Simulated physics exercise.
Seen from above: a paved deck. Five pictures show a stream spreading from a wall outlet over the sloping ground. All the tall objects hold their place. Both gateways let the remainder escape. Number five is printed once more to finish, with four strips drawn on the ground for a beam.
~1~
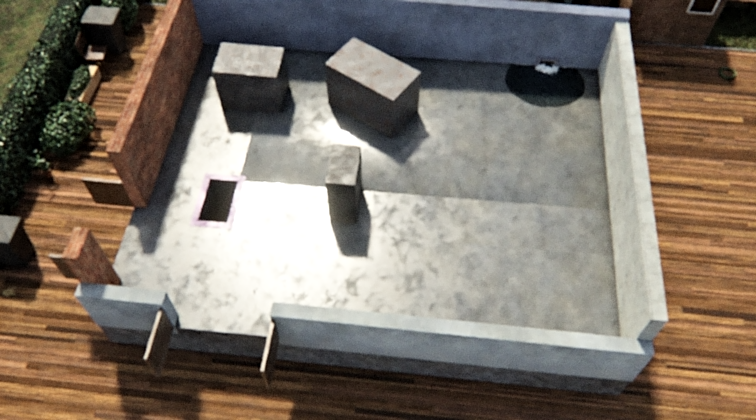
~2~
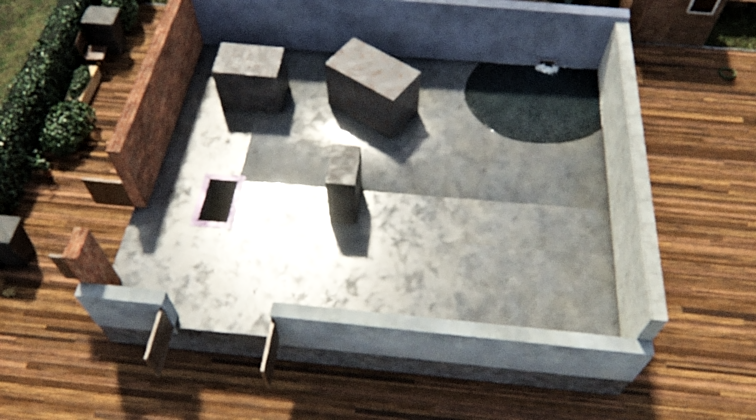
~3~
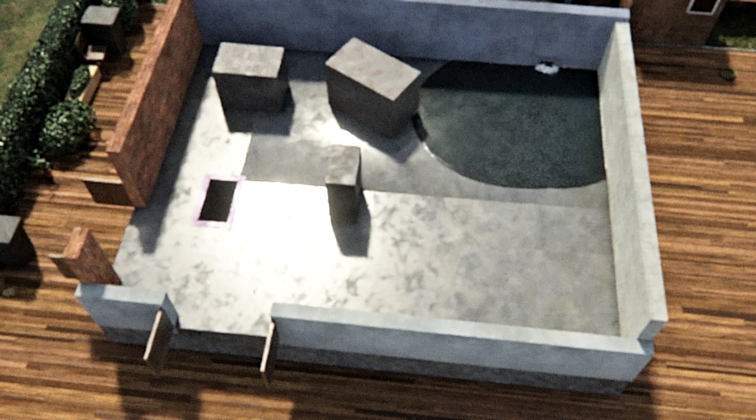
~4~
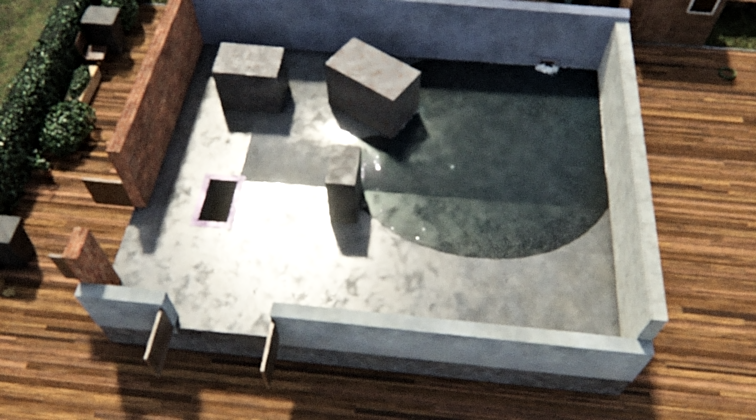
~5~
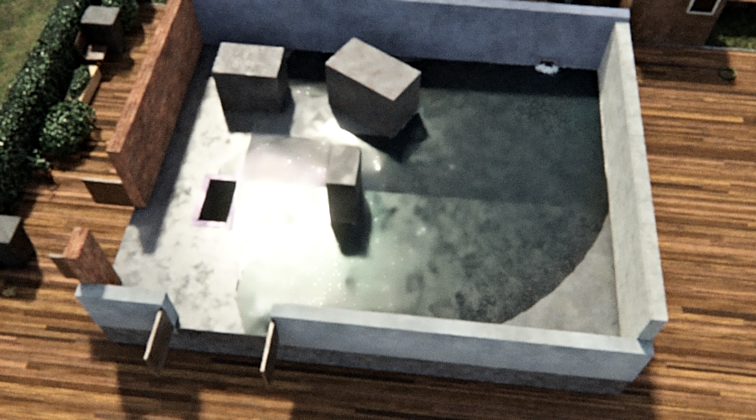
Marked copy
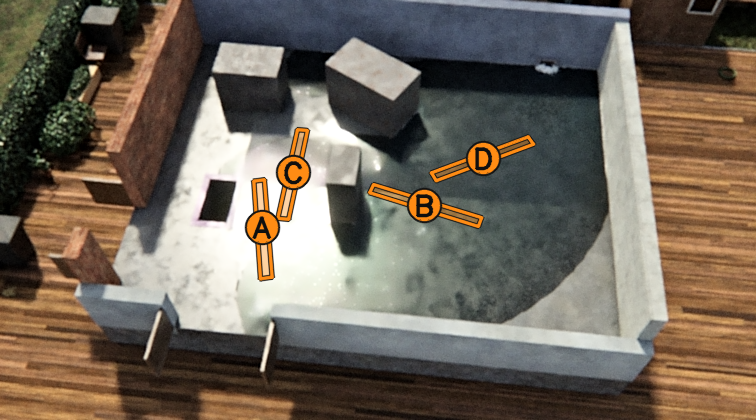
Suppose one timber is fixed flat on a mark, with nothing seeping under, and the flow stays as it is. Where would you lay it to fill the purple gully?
The best position is B.
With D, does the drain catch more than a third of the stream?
No, it does not.
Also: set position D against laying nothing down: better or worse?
It is better.
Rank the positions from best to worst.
B, D, A, C.
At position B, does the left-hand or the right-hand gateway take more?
The left gate.
On the marked copy, A from (259, 180) to (266, 277); B from (371, 188) to (480, 222); C from (283, 218) to (302, 130); D from (433, 176) to (530, 140).
With A, about 6 % of the stream goes into the purple gully, about 93 % out by the gates.
With B, about 27 % of the stream goes into the purple gully, about 72 % out by the gates.
With C, about 3 % of the stream goes into the purple gully, about 97 % out by the gates.
With D, about 18 % of the stream goes into the purple gully, about 82 % out by the gates.
